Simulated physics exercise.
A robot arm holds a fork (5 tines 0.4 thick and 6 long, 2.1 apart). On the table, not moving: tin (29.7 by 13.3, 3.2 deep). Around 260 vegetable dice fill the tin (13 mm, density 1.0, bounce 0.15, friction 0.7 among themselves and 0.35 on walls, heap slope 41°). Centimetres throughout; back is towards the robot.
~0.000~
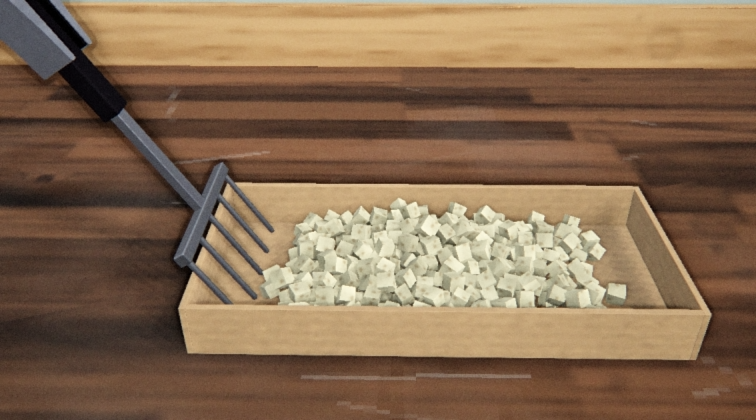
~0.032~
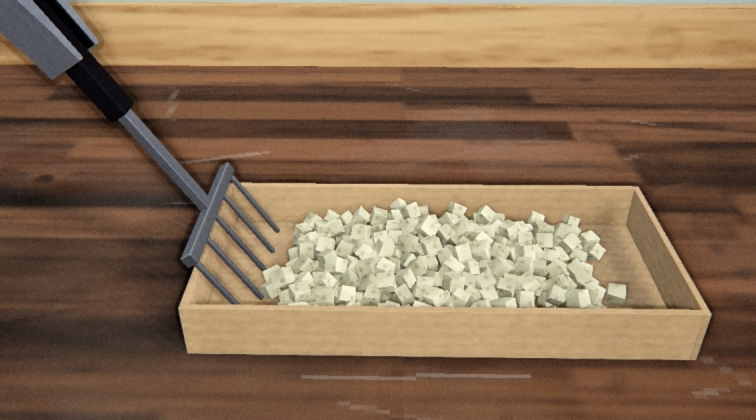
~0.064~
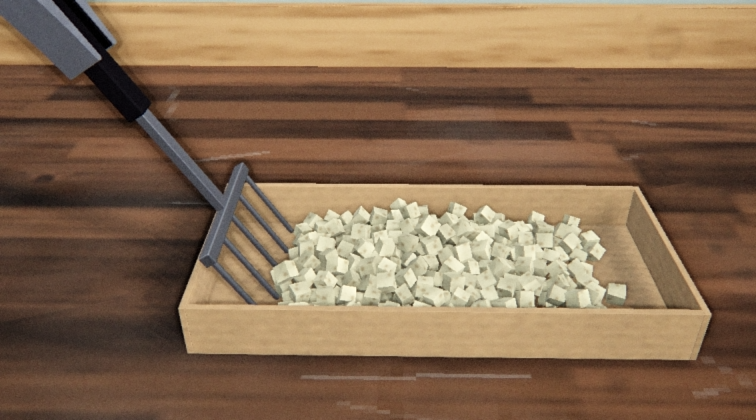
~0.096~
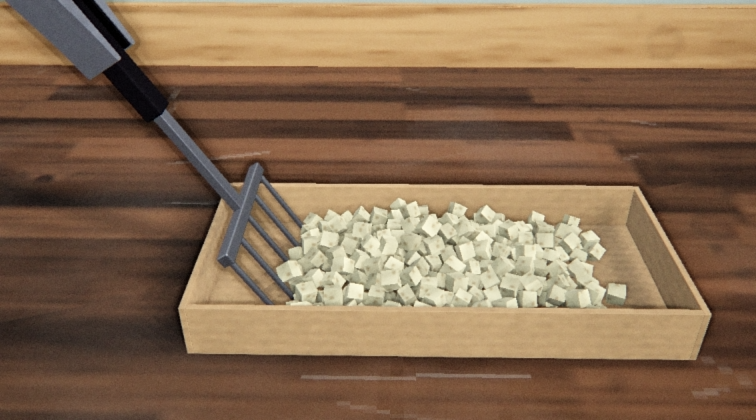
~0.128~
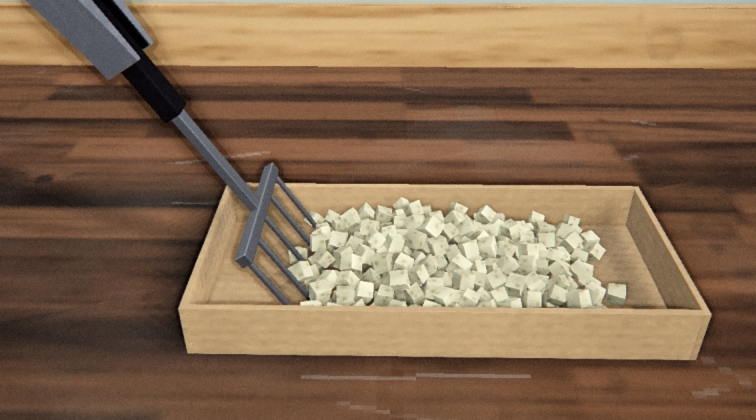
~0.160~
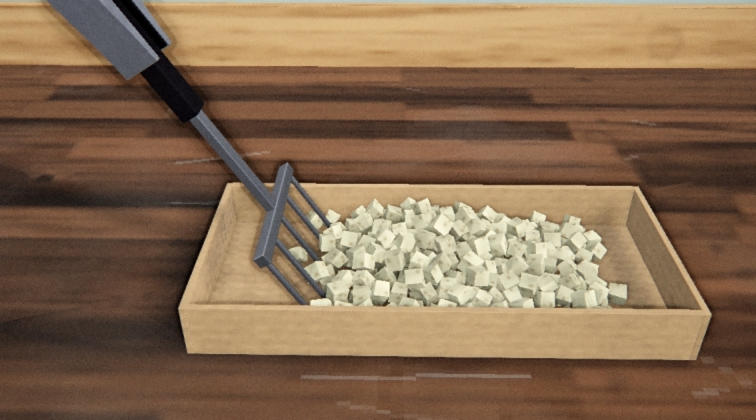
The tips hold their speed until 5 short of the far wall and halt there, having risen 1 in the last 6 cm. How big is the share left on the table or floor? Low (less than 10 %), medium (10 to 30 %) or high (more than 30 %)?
On the table or floor the share is low, less than 10 %.
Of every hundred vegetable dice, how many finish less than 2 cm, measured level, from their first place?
Some 5 per cent.
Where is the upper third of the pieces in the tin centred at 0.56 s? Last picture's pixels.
At about (539, 229).
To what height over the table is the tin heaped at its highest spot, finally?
About 6.0 cm.
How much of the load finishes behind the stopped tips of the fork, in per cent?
Roughly 50 per cent.
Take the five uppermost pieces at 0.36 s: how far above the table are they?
Roughly 4 cm.
After 0.36 s, sloping 58°, highest piece 4 above the table; 255 in the tin.
After 0.56 s, sloping 58°, highest piece 6 above the table; 255 in the tin.
After 0.86 s, sloping 58°, highest piece 6 above the table; 249 in the tin, 5 on the table or floor, 1 in flight or on the tool.
After 1.56 s, sloping 58°, highest piece 5 above the table; 249 in the tin, 6 on the table or floor.
In the end, 249 in the tin, 6 on the table or floor. That is 2 % on the table or floor.
